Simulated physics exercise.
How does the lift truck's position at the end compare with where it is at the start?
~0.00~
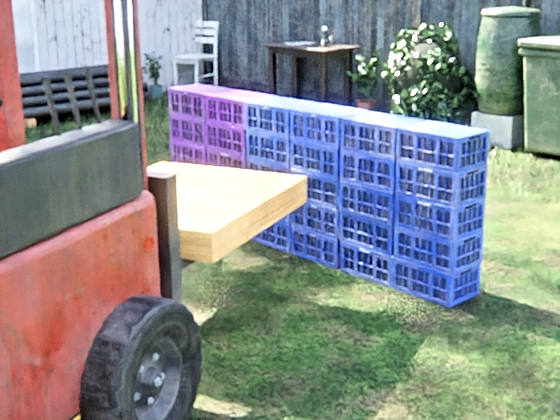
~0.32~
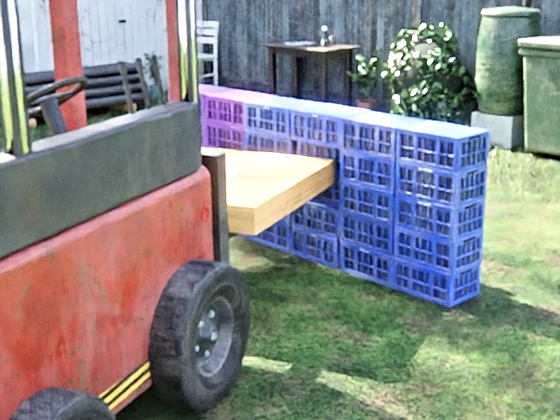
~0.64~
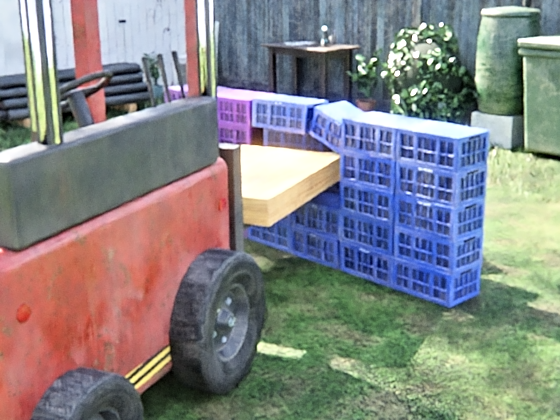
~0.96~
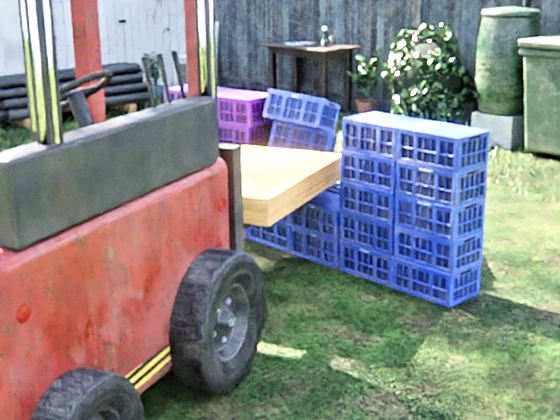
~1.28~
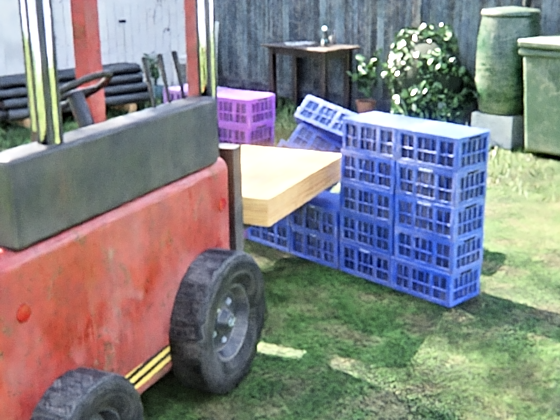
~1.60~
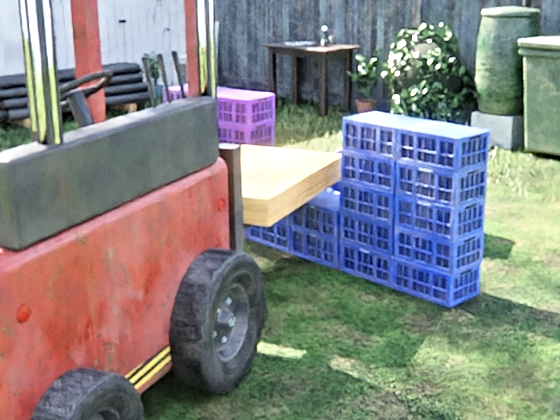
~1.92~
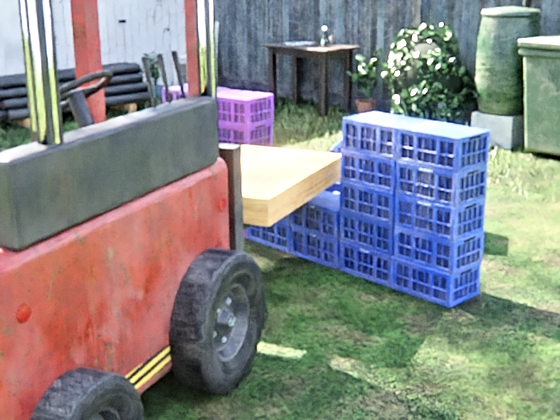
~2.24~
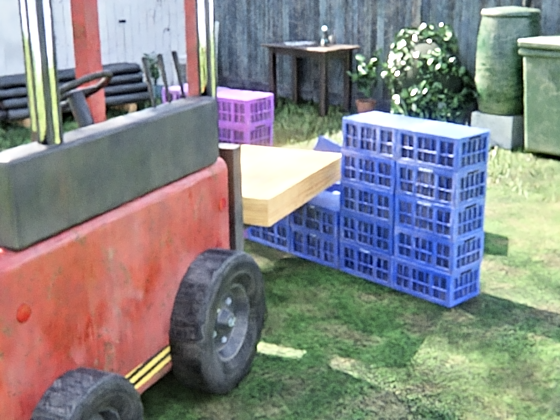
It ends up farther to the right than where it began, with more of its red body in view and its block pushed into the line of crates.
